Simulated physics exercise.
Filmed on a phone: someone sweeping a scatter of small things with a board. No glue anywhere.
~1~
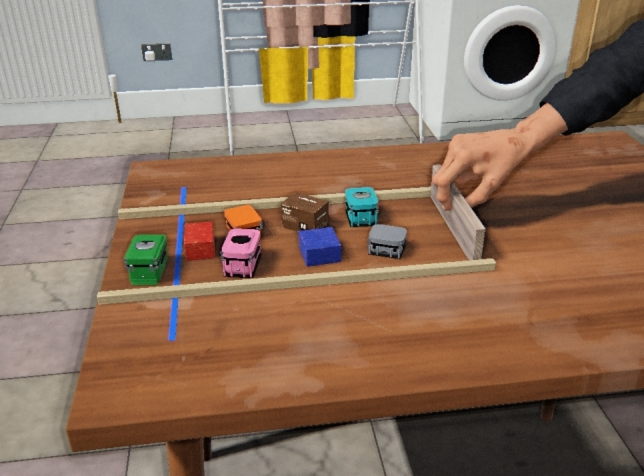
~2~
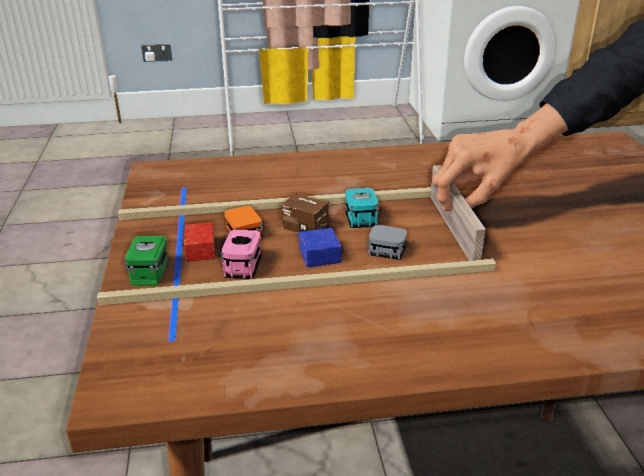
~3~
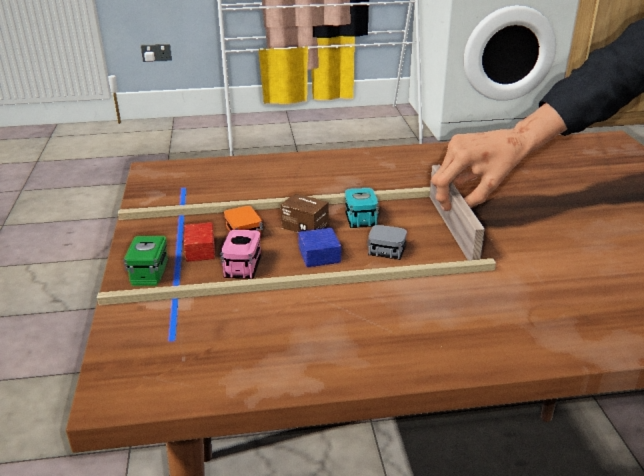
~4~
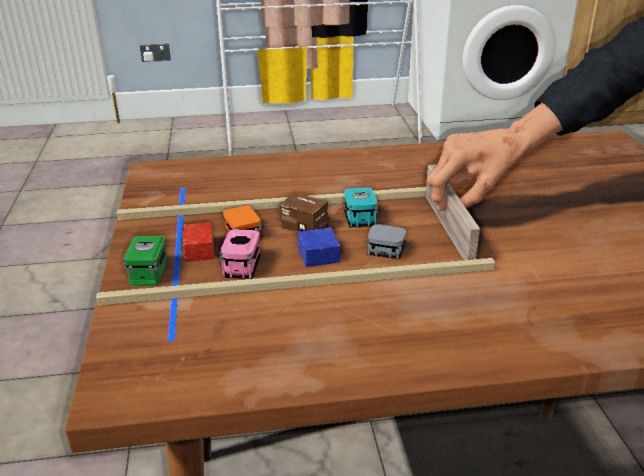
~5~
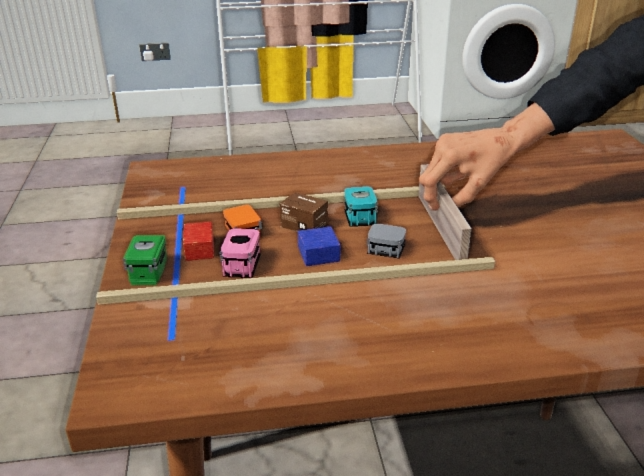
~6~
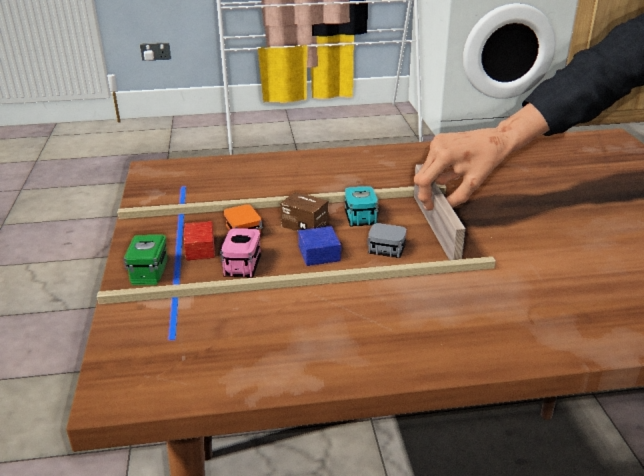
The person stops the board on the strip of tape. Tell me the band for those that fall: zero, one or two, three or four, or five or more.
Outcome: The number that fall off is three or four.
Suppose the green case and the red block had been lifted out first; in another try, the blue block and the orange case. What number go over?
It would be 2 and 1.
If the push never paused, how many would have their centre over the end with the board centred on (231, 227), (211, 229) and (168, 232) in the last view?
It would be 0, 1 and 4.
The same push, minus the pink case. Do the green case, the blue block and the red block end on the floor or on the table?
The green case tumbles off; the blue block remains up; the red block goes over.
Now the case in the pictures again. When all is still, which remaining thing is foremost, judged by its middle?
The blue block ends nearest.
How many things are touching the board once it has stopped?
That makes 2.
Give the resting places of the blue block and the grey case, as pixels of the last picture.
The blue block at (122, 261), the grey case at (159, 264).
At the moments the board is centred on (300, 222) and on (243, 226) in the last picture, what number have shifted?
First 7, then 8.
Early on, none off yet; green case at rest near (147, 259); red block at rest near (199, 241); pink case at rest near (242, 252).
A while later, none off yet; green case travelled a little near (129, 262); red block travelled about its own width near (157, 242); pink case travelled about its own width near (180, 258).
Finally, the number that fall off is three or four; lost, orange case, pink case, red block and green case.
